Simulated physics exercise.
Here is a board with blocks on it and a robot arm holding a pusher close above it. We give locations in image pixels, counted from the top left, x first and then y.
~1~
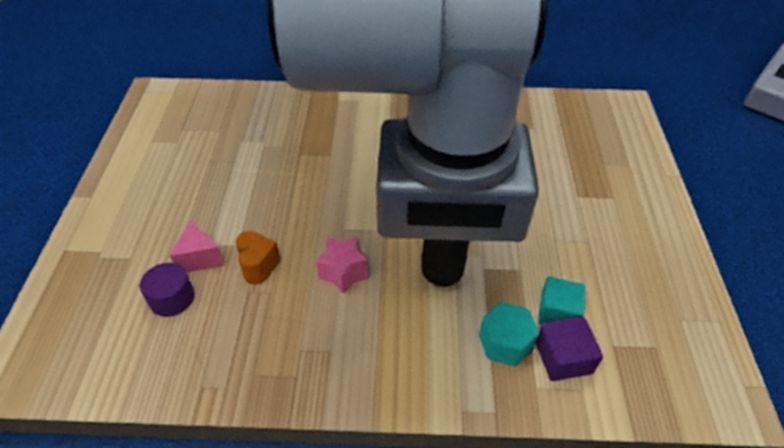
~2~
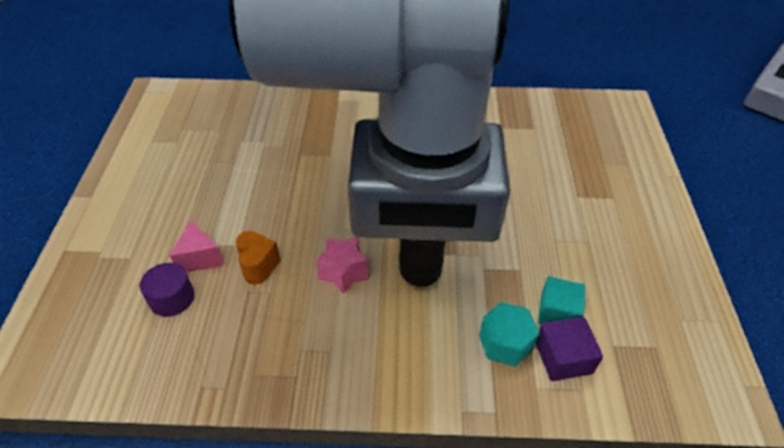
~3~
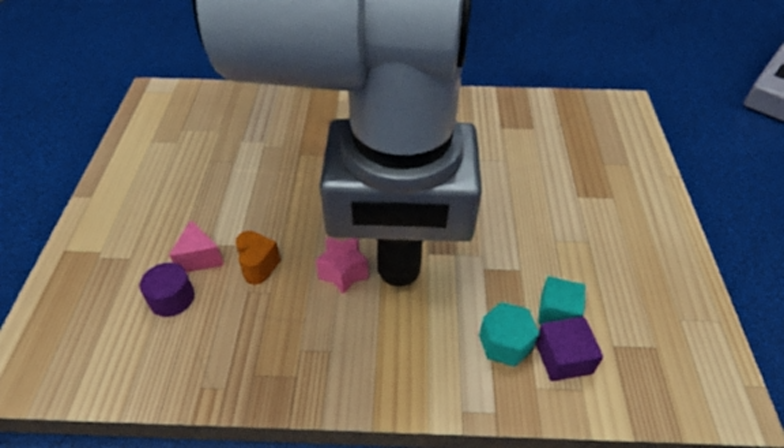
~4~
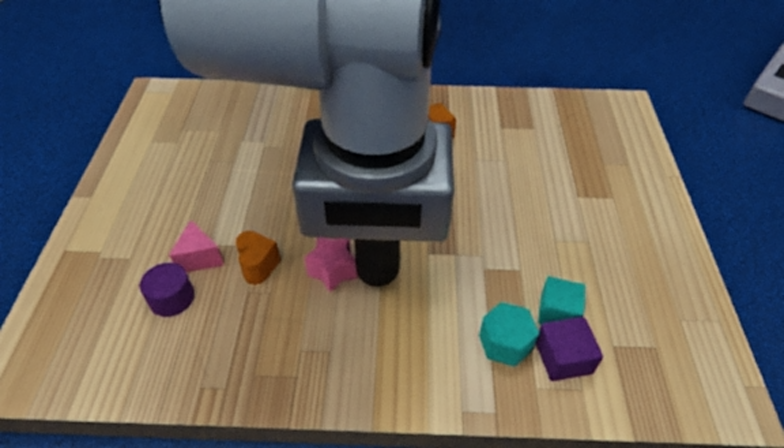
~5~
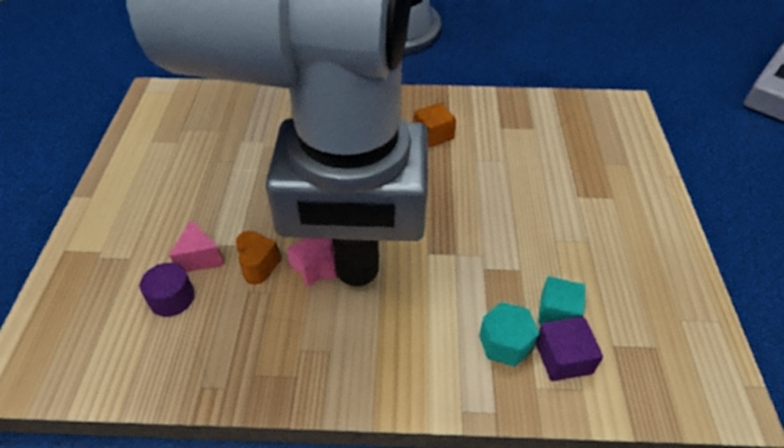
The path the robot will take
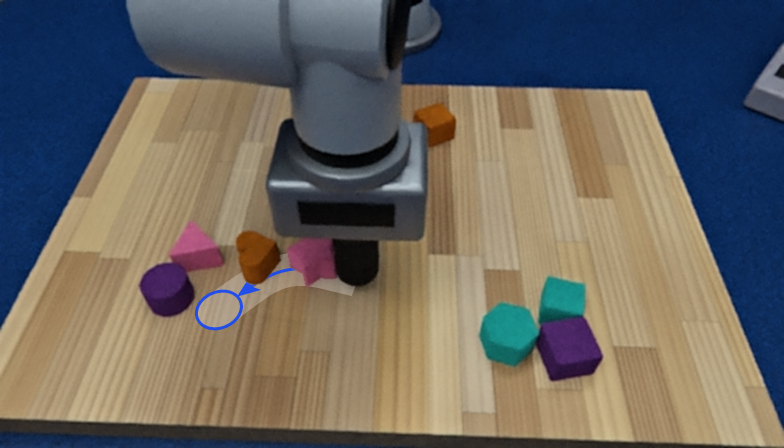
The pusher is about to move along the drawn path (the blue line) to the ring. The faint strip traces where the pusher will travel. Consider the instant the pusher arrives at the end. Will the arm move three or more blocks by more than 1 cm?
The answer is yes.
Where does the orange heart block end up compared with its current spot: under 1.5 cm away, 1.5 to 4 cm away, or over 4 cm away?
Once the path is done, the orange heart block lies more than 4 cm from its present place.
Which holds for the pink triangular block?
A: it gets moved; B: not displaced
A (it gets moved)
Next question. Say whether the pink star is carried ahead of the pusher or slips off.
Slid off.
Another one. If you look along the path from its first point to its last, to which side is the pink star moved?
The shift goes right.
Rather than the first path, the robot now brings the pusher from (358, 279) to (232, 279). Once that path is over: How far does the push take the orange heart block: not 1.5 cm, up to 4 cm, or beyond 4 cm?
Of the three bands, it's over 4 cm.
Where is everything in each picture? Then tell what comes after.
In the first frame, tip of the pusher (443, 270), middles of tops, purple cylinder (163, 280), pink triangular block (192, 240), orange heart block (253, 247), pink star (342, 253).
In the second frame, pusher (421, 270), nothing pushed.
In the third frame, pusher (399, 270), nothing pushed.
In the fourth frame, pusher (378, 270), pink star (331, 251).
In the fifth frame, pusher (358, 270), purple cylinder (163, 280), pink triangular block (192, 240), orange heart block (253, 247), pink star (313, 247).
The line goes from (358, 279) through (310, 269) and (262, 280) to (219, 309).
The first path, step by step. One third of the way, pusher (308, 260); pink triangular block (188, 239); orange heart block (234, 246), turned 35° anticlockwise; pink star (273, 237), turned 25° clockwise.
Two thirds of the way, pusher (259, 271); pink triangular block (154, 235), turned 50° clockwise; orange heart block (187, 247), turned 25° anticlockwise; pink star (228, 243), turned 40° clockwise.
At the end, pusher (215, 301); purple cylinder unmoved; pink triangular block (146, 233), turned 60° clockwise; orange heart block (178, 244), turned 30° anticlockwise; pink star (222, 246), turned 60° clockwise.
